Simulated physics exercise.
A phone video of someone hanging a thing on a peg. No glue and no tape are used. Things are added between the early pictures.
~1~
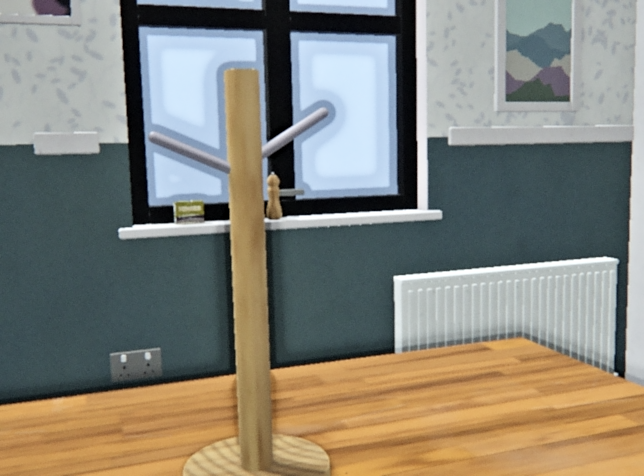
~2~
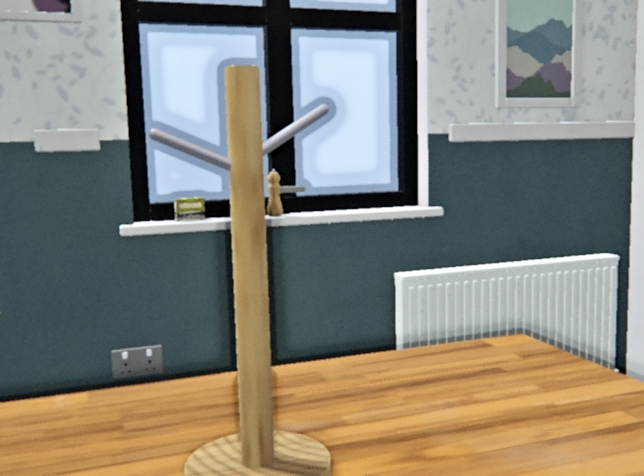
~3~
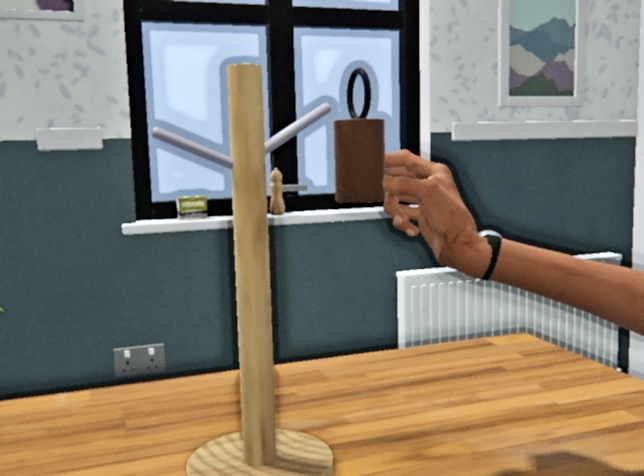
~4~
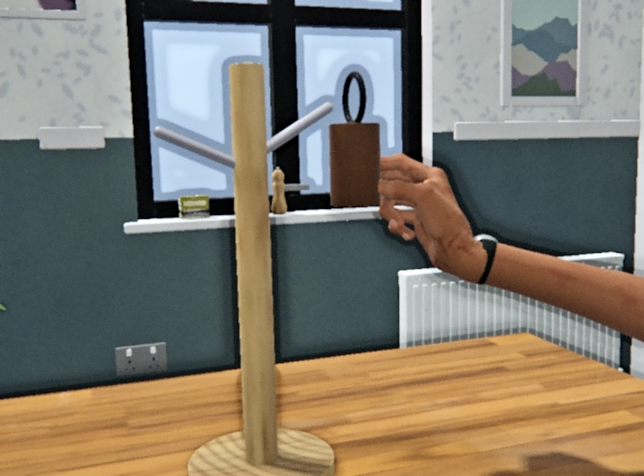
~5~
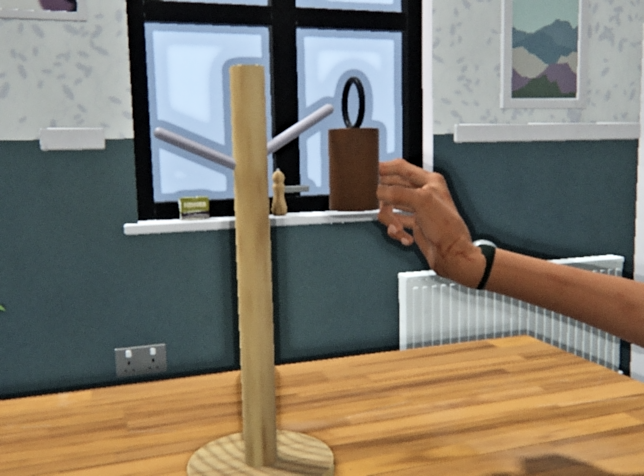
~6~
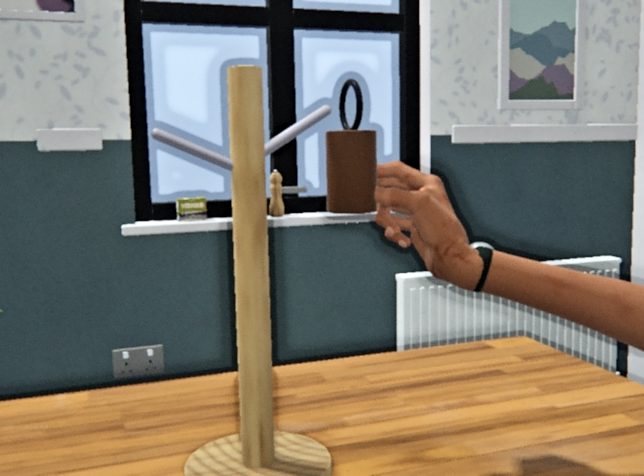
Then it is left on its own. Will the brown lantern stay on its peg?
No, looks like it's going to come loose after the release.
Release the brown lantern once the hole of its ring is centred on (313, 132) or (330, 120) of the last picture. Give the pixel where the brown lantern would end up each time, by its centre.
Around (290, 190) and (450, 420).
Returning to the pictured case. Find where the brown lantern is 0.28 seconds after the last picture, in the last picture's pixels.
At about (355, 394).
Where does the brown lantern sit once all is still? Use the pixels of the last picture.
Its middle settles near (355, 397) in the last picture.
Then, 0.16 s later than the last frame, brown lantern dropping near (352, 210).
Then, 0.22 s later than the last frame, brown lantern dropping near (354, 288).
Then, 0.28 s later than the last frame, brown lantern dropping near (355, 394).
When it is over, the brown lantern drops to the table, near (355, 397).
